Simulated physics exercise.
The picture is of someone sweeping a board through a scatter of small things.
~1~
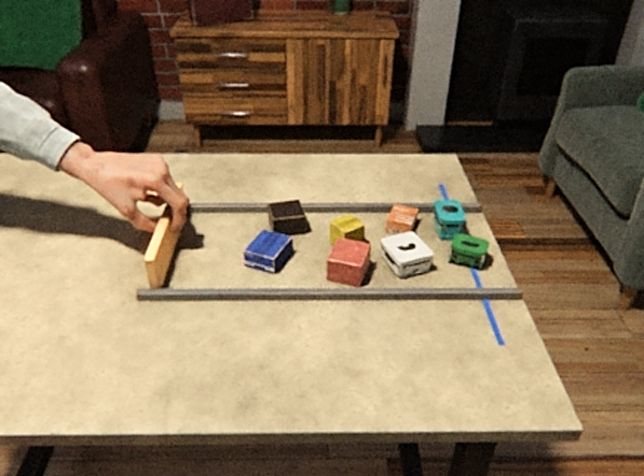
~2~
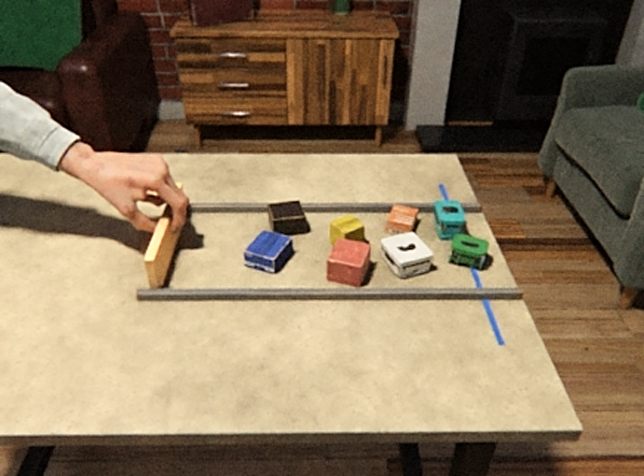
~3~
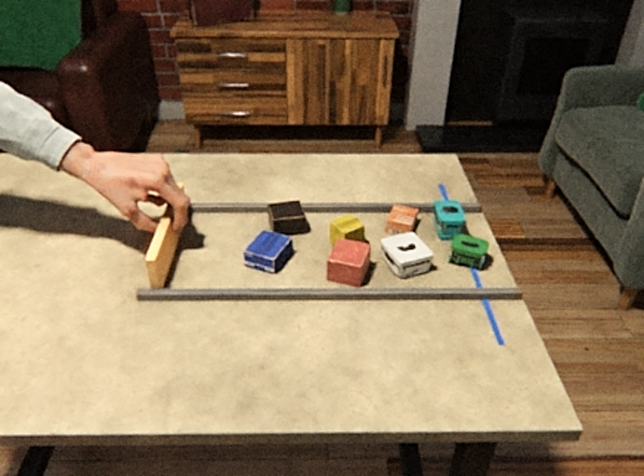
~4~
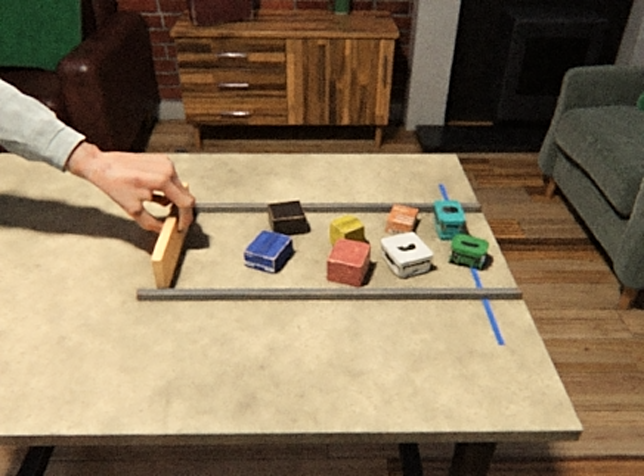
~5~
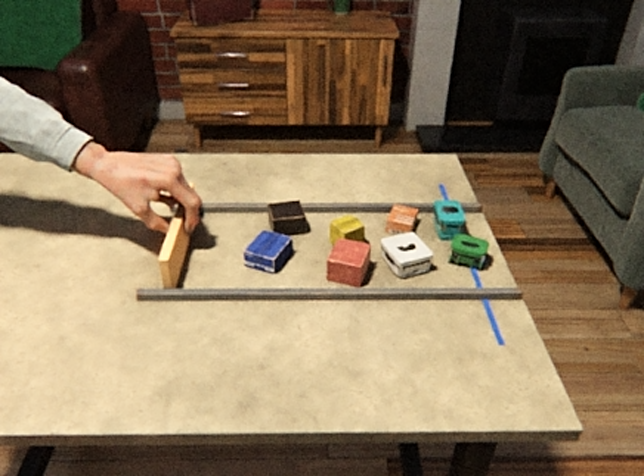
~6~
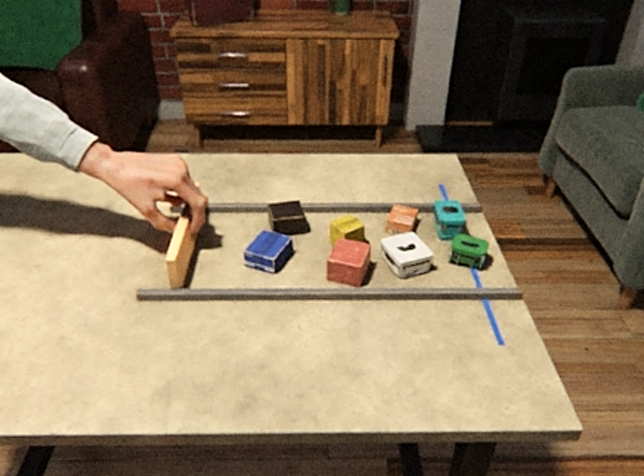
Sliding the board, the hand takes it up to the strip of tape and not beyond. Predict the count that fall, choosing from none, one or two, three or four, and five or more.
The count that fall is five or more.
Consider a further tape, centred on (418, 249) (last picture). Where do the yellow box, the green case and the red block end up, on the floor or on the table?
Yellow box: Stays; green case: Drops; red block: Stays.
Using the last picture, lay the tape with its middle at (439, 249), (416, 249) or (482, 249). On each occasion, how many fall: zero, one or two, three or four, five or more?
Taking the tapes one at a time, the count is 1 or 2, then one to two, then 5 or more.
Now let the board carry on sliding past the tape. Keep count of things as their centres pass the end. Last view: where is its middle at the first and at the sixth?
At the first moment about (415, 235), at the next about (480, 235).
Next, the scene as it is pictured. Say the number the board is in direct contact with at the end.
3.
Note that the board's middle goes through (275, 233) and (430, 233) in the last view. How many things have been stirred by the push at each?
Counting first: 2, next 8.
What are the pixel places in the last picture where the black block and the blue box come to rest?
Reading them off: First (475, 220); then (483, 243).
Early on, none off yet; green case at rest near (469, 253); turquoise case at rest near (448, 220); orange box at rest near (402, 220).
Finally, the number that fall off is five or more; lost, yellow box, white case, orange box, turquoise case and green case.
